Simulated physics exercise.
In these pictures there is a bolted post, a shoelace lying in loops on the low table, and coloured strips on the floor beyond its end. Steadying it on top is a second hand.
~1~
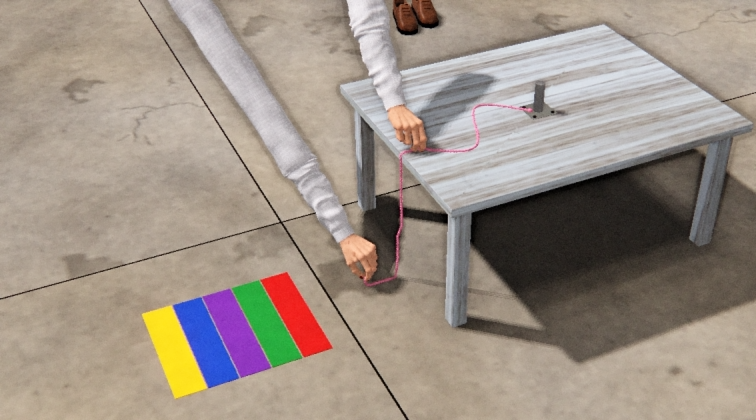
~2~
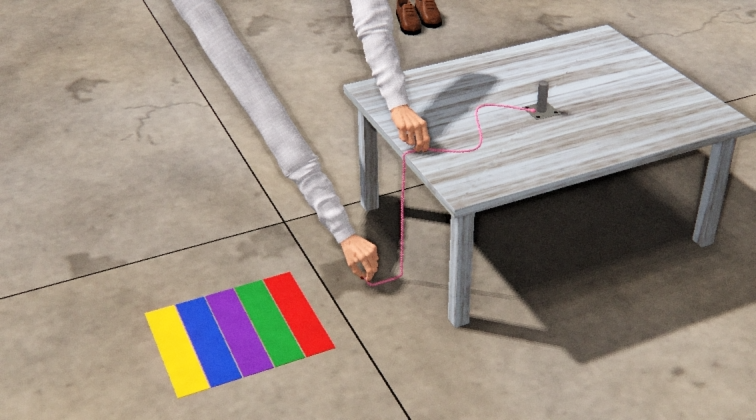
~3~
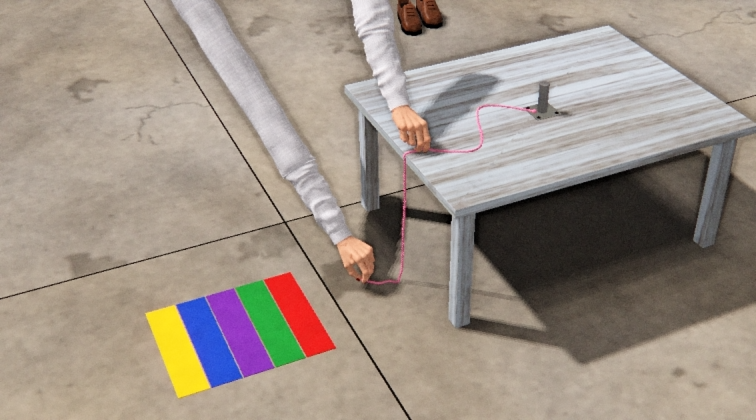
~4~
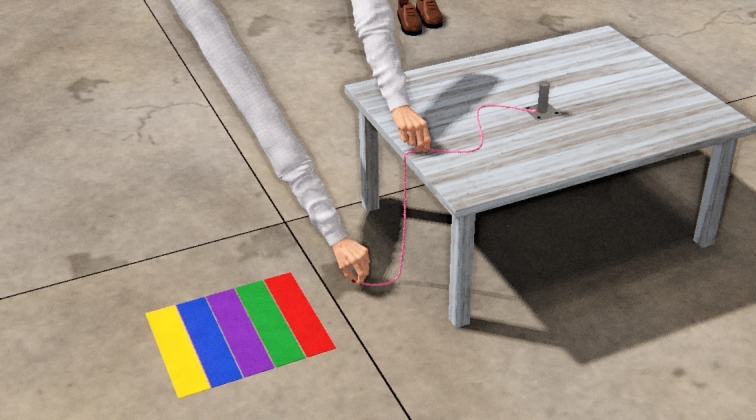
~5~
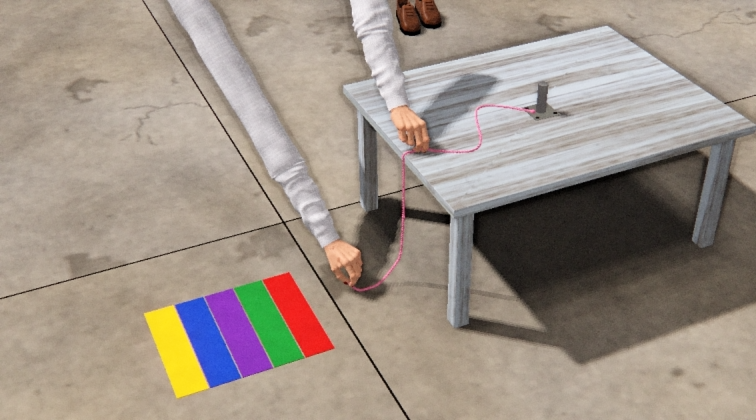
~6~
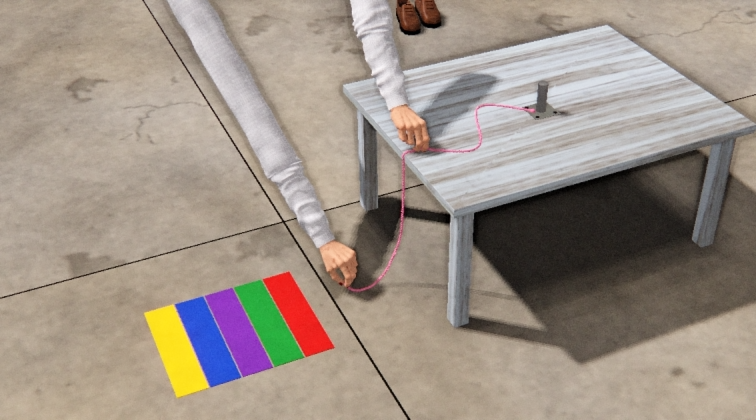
A hand in a light sleeve, holding the lower end of a pink shoelace, drifts slightly left above a cracked concrete floor, seen from above at an angle. A second hand keeps the lace on the left edge of a pale wooden table, where it curves to a small grey post, while yellow, blue, purple, green and red strips lie lower left. The hanging part bends into a rounder curve, and the view barely shifts.
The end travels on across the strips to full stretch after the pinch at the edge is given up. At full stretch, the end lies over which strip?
Over the blue strip.
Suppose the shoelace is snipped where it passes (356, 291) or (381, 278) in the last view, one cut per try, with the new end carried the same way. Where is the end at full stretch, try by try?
(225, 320) and (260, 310).
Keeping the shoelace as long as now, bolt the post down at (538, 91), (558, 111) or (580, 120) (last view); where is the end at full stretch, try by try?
Roughly (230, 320), (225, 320) and (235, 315).
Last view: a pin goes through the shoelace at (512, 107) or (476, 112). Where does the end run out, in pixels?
It ends up at (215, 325) the first time and at (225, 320) the second time.
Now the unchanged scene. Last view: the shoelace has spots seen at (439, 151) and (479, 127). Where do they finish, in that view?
At (382, 170) for the first, at (451, 136) for the second.
Early on, end near (253, 311); over green.
Midway, end near (221, 321); over purple.
At the end of the slack, end near (203, 326); over blue. The blue one.
